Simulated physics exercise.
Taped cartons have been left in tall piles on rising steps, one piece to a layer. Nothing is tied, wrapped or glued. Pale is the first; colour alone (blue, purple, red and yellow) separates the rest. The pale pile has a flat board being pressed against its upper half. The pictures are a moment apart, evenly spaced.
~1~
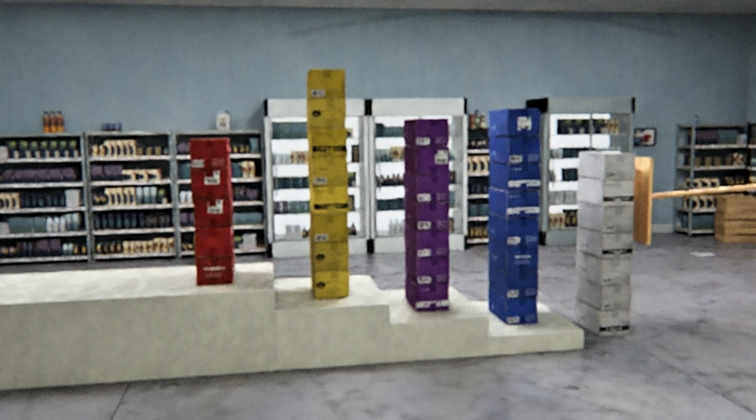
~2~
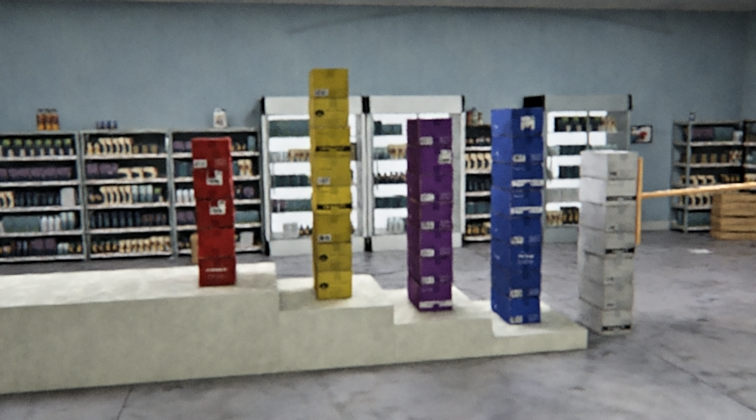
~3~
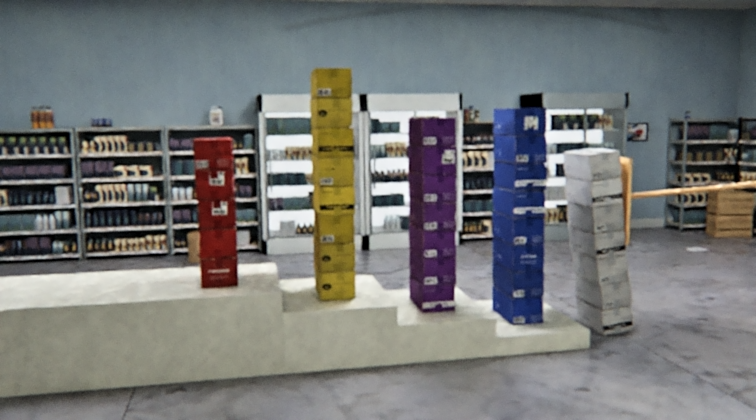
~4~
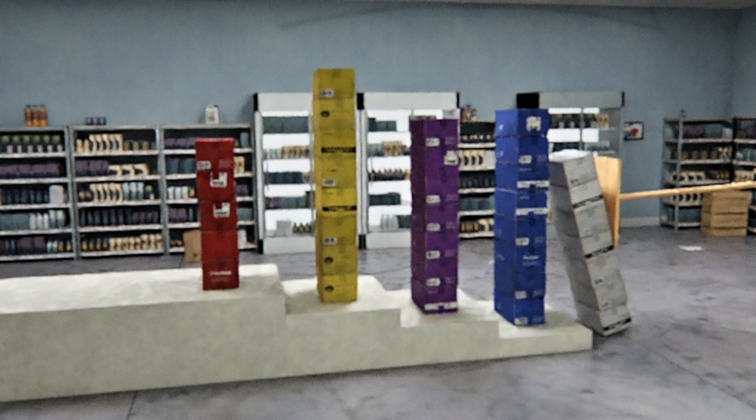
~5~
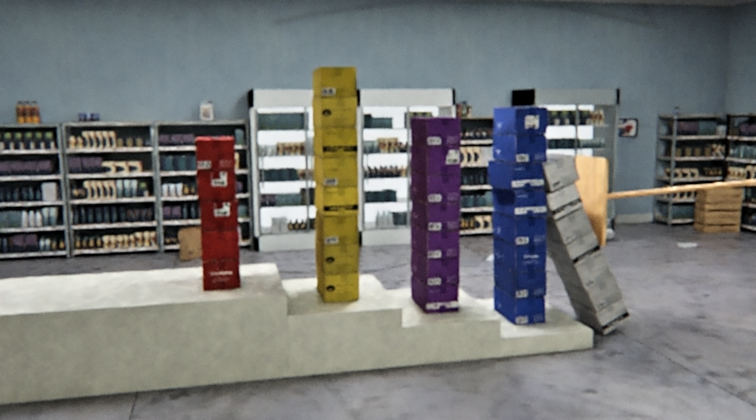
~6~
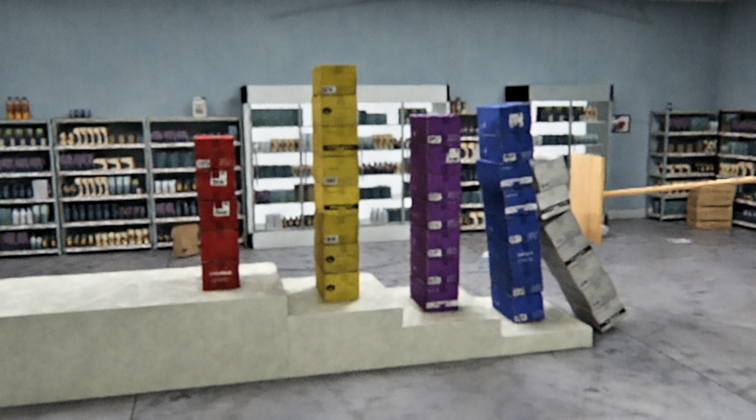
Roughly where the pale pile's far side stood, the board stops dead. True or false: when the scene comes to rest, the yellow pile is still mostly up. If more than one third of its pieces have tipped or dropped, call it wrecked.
False.
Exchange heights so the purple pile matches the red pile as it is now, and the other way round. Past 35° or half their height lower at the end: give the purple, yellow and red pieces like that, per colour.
Purple 5, yellow 7, red 7.
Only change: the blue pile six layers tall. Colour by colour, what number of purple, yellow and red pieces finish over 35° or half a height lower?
Counts - purple: 7, yellow: 8, red: 4.
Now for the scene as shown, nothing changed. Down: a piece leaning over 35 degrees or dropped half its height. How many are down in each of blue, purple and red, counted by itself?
By colour: Blue 8, purple 7, red 4.
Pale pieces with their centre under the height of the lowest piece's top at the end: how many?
Counting them up gives 1.
Shortly afterwards, 7 of the pale pile down; none of the 8 yellow cartons down (0 of 28 in all colours); top yellow carton unmoved; top blue carton tilted a little.
Next, 7 of the pale pile down; none of the 8 yellow cartons down (8 of 28 in all colours); top yellow carton unmoved; top purple carton tilted clearly.
Some moments later, 7 of the pale pile down; 8 of the 8 yellow cartons down (23 of 28 in all colours); top yellow carton tilted steeply, about its own height lower; top purple carton tilted well over, some two heights lower.
Afterwards, 7 of the pale pile down; 8 of the 8 yellow cartons down (27 of 28 in all colours); top yellow carton upside down; top red carton on its side.
In the end, 7 of the pale pile down; 8 of the 8 yellow cartons down (27 of 28 in all colours); top yellow carton upside down; top red carton on its side. From the last view, middles, top yellow carton near (298, 200).
